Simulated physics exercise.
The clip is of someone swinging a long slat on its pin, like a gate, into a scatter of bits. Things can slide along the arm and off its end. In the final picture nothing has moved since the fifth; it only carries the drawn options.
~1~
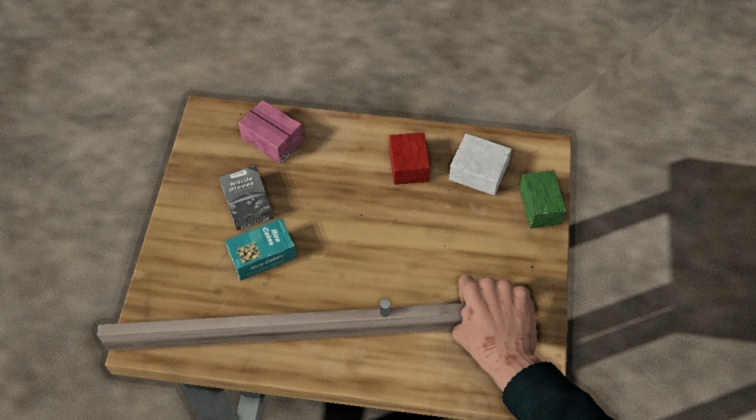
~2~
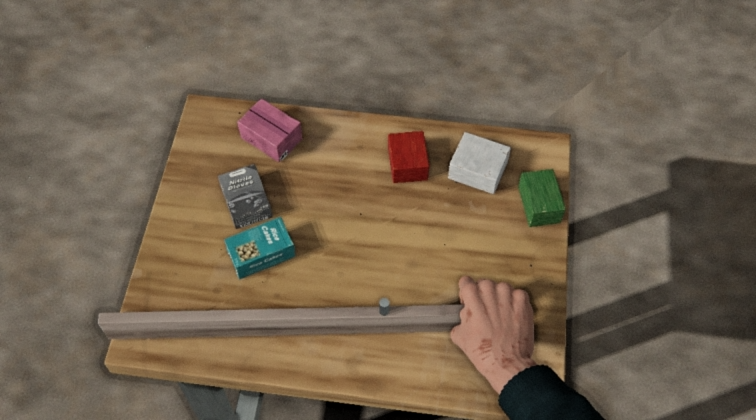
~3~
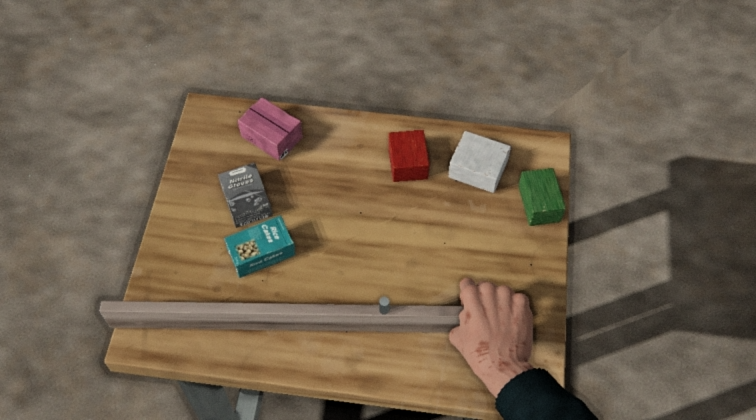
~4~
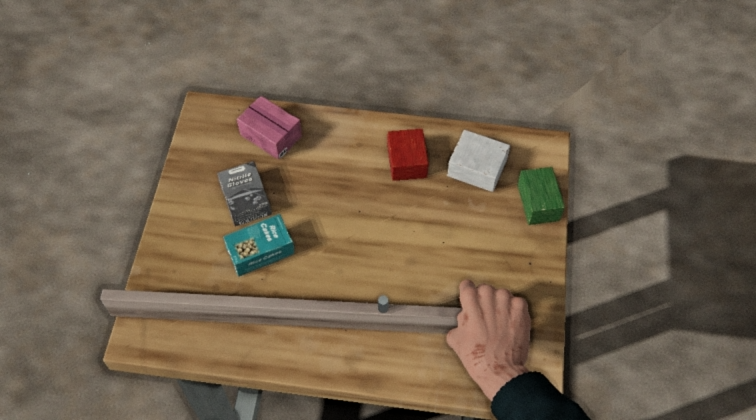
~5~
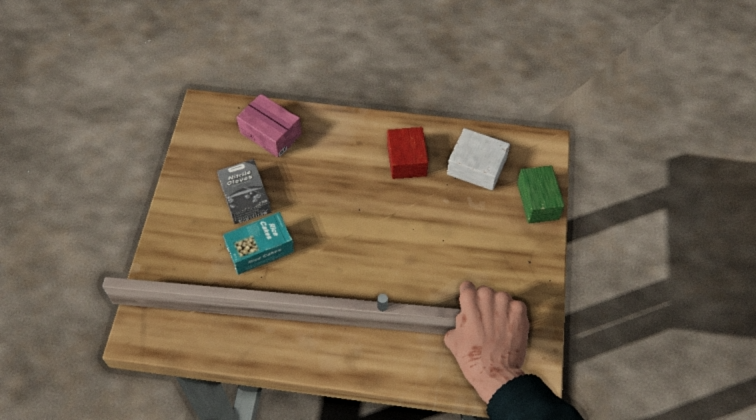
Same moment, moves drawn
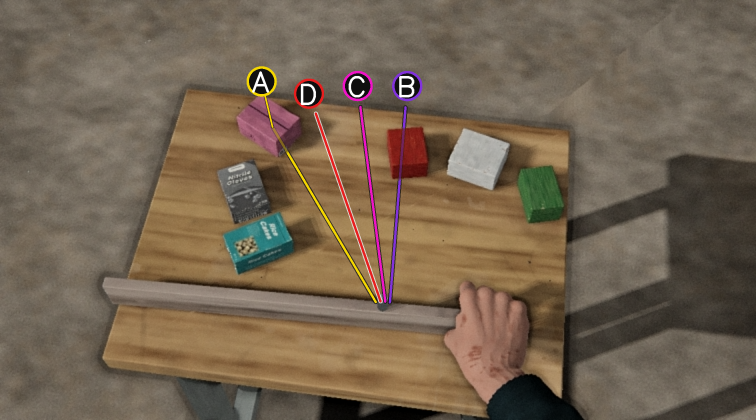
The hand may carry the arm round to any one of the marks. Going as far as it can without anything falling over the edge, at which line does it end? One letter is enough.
It can go as far as A.
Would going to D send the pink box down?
By then, yes.
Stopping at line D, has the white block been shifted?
By then, no.
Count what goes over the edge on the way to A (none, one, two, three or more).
The count is none.
On the marked copy, A at (321, 209); B at (399, 198); C at (372, 198); D at (346, 201).
With A. Early on, arm (255, 248); turquoise box (273, 228); green block (540, 194).
Further on, arm (289, 213); pink box (273, 123); grey box (262, 165).
At the end, arm (317, 197); pink box (302, 102); grey box (307, 145); nothing has fallen.
As for the rest, B drops the pink box; C drops the pink box; D drops the pink box.
